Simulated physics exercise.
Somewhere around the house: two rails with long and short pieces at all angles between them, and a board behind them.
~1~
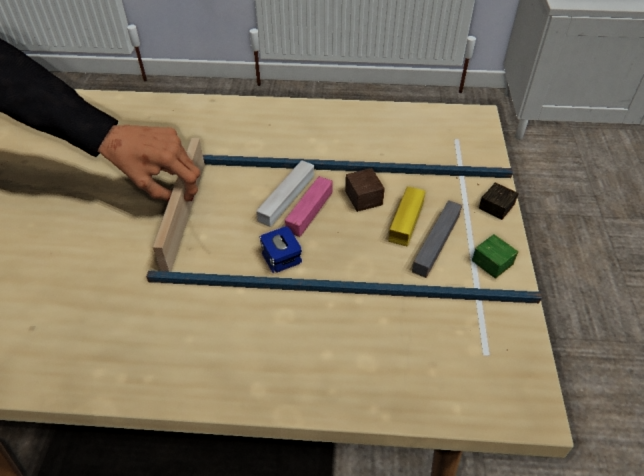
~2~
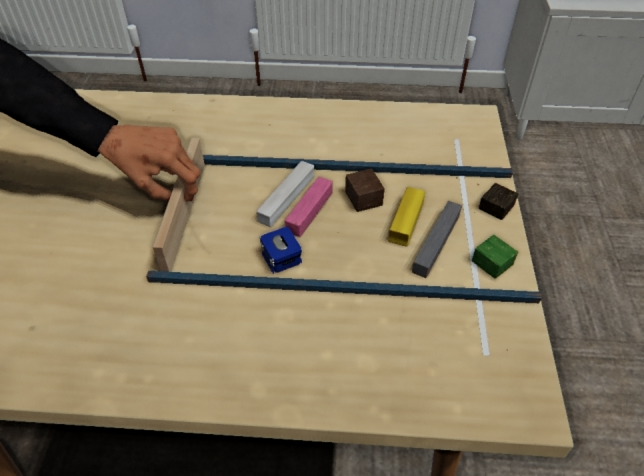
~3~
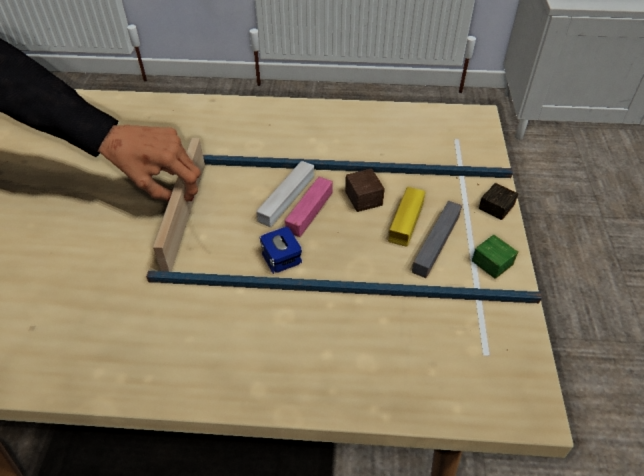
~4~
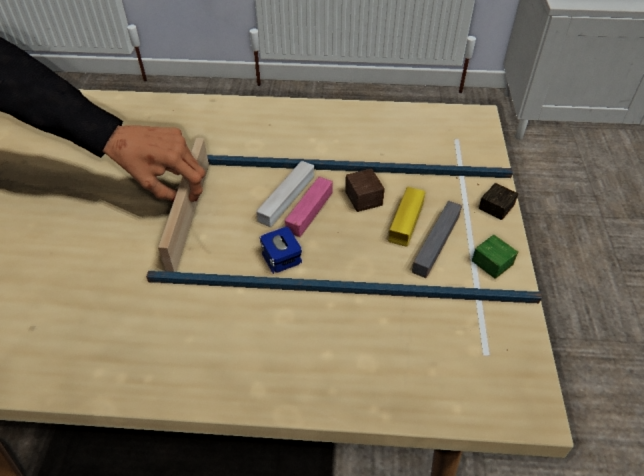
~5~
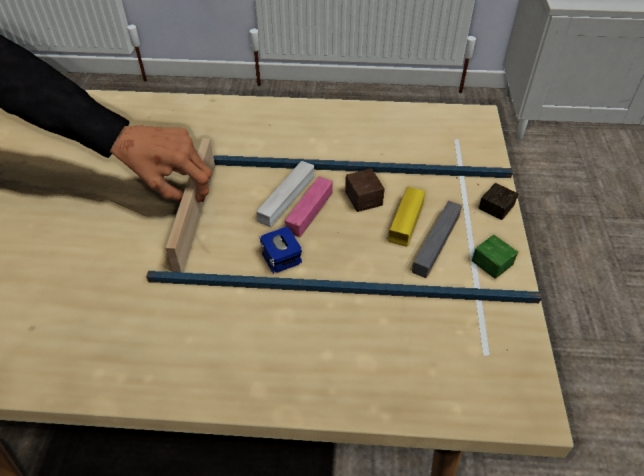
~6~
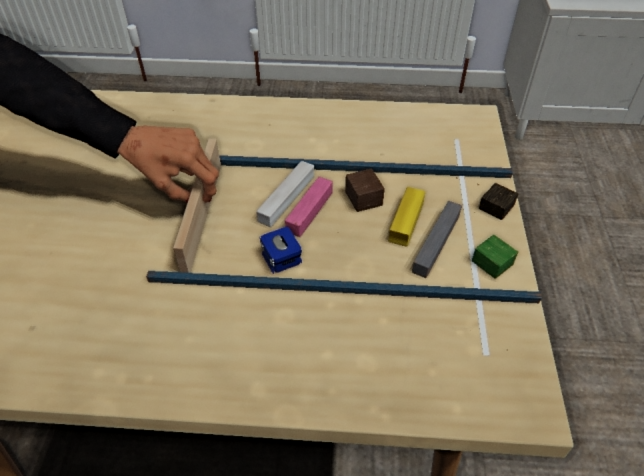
On a wooden table, a hand slides a board slightly right between two rails.
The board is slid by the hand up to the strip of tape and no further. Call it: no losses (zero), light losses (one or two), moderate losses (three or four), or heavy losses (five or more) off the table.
Moderate losses.
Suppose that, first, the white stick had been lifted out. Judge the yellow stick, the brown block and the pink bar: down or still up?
Note: Yellow stick is on by the end; brown block is on by the end; pink bar is on by the end.
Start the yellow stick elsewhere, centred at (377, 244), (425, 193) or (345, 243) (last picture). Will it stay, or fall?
At each spot in turn it holds steady, topples down and holds steady.
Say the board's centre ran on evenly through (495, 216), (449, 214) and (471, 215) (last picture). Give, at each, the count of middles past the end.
Counts per position: 5 / 1 / 4.
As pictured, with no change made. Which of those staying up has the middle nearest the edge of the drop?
That would be the brown block.
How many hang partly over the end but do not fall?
Tally: 1.
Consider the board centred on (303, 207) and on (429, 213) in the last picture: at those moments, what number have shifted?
Up to then 3, and up to the other point 8.
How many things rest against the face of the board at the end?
The number is 2.
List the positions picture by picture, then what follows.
Black block (499, 201); green block (495, 256); grey bar (438, 238); board (182, 201); tape (469, 229), in the first picture.
Green block (495, 257); white stick (287, 193), in the second picture.
Grey bar (438, 238); blue case (281, 251), in the third picture.
Black block (498, 201); brown block (364, 190), in the fourth picture.
Green block (495, 257); board (193, 202), in the fifth picture.
Black block (498, 201); green block (495, 257); grey bar (438, 238); board (200, 202); tape (469, 229), in the sixth picture.
Soon after, none off yet; black block at rest near (498, 201); green block at rest near (495, 257); grey bar at rest near (438, 238).
In the end, the number that fall off is three or four; gone, yellow stick, grey bar, green block and black block.
